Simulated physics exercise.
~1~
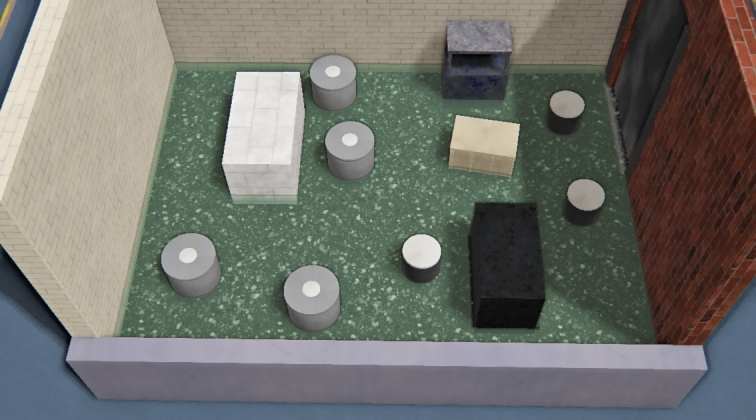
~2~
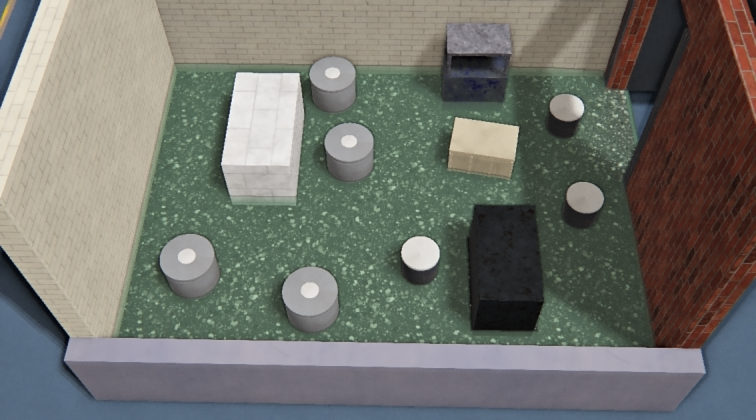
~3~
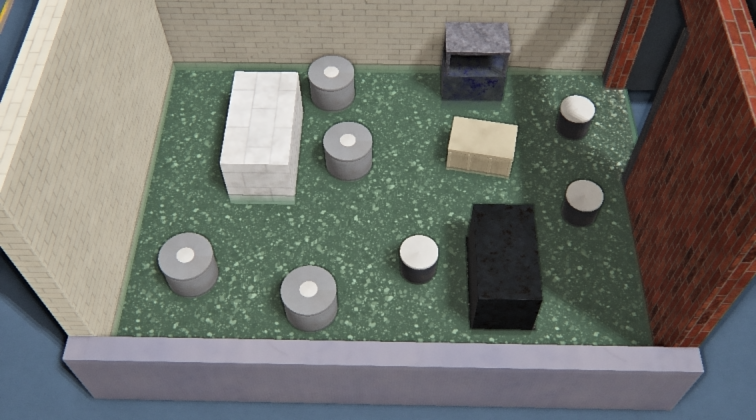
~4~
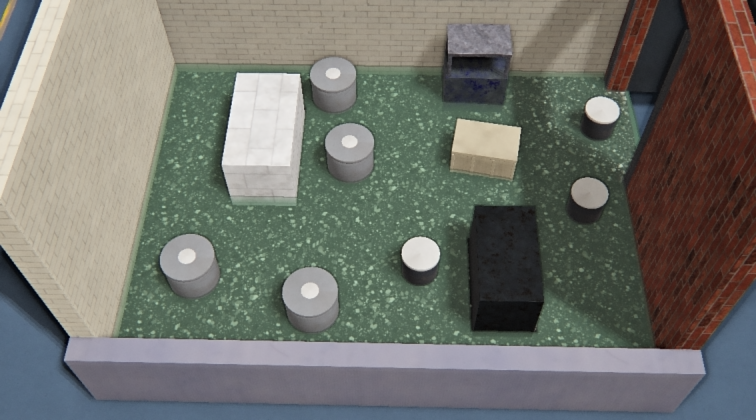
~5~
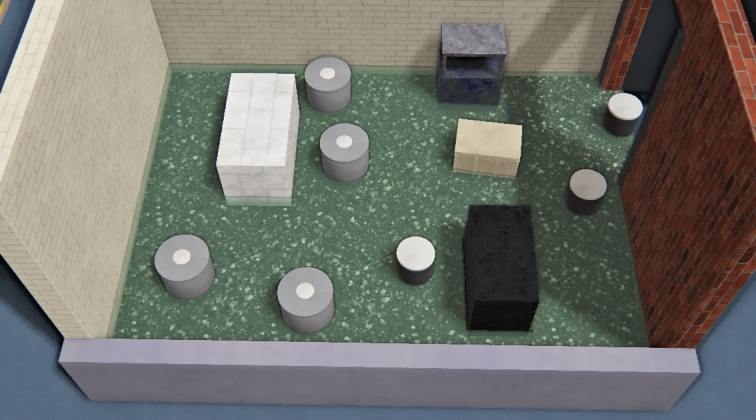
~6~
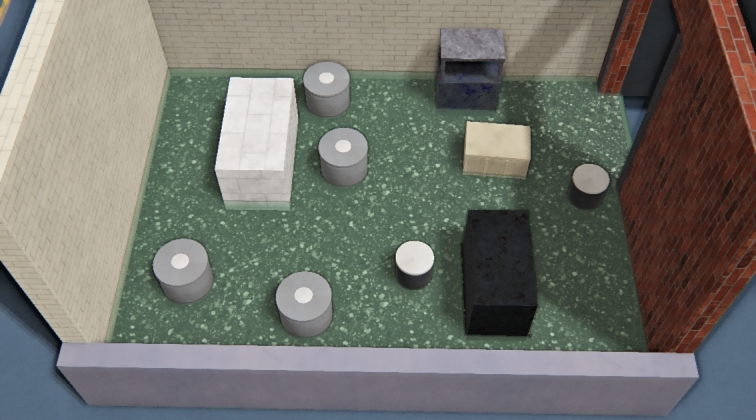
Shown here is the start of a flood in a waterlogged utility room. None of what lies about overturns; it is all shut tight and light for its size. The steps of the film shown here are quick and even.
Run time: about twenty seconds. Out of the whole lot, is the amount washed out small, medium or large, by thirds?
Large: Two thirds or more.
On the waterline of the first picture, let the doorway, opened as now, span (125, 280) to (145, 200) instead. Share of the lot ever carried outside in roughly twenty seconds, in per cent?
Estimate: Near 50 %.
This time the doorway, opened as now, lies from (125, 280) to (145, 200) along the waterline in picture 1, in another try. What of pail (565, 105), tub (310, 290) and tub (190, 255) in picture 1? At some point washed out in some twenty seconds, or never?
Answer, one by one: Not lost, lost, lost.
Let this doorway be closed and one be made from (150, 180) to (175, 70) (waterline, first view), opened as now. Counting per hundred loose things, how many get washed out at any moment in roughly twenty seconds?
Close to 50 %.
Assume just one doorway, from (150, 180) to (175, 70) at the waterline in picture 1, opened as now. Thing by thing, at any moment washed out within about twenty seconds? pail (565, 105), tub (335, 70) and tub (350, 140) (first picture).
Same order as asked: Never leaves, exits, exits.
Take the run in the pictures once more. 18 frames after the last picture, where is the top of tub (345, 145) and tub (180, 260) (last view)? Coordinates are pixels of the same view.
They should end up near (509, 122) and (228, 268) respectively.
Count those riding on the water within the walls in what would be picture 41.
The number is 2.
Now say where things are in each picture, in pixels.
A pail at (586, 194) floats; a crate at (485, 136), afloat; 0 of 8 have shifted, in the first frame.
A pail at (585, 197), afloat; a crate at (485, 138), afloat; 0 of 8 have shifted, in the second frame.
A pail at (585, 195) floats; a crate at (483, 137), afloat; 1 of 8 have shifted, in the third frame.
A pail at (590, 192), afloat, close to its start; a crate at (487, 139), afloat; 2 of 8 have shifted, in the fourth frame.
A pail at (589, 184) floats, close to its start; a crate at (489, 138) floats, close to its start; 3 of 8 have shifted, in the fifth frame.
A pail at (591, 178) floats, a stride from its start; a crate at (498, 140), afloat, close to its start; 3 of 8 have shifted, in the sixth frame.
A moment on, 2 of 8 are out; 6 afloat.
Next, 3 of 8 are out; 5 afloat.
Later, 6 of 8 are out; 2 afloat.
In the end, 6 of 8 are out; 2 afloat.
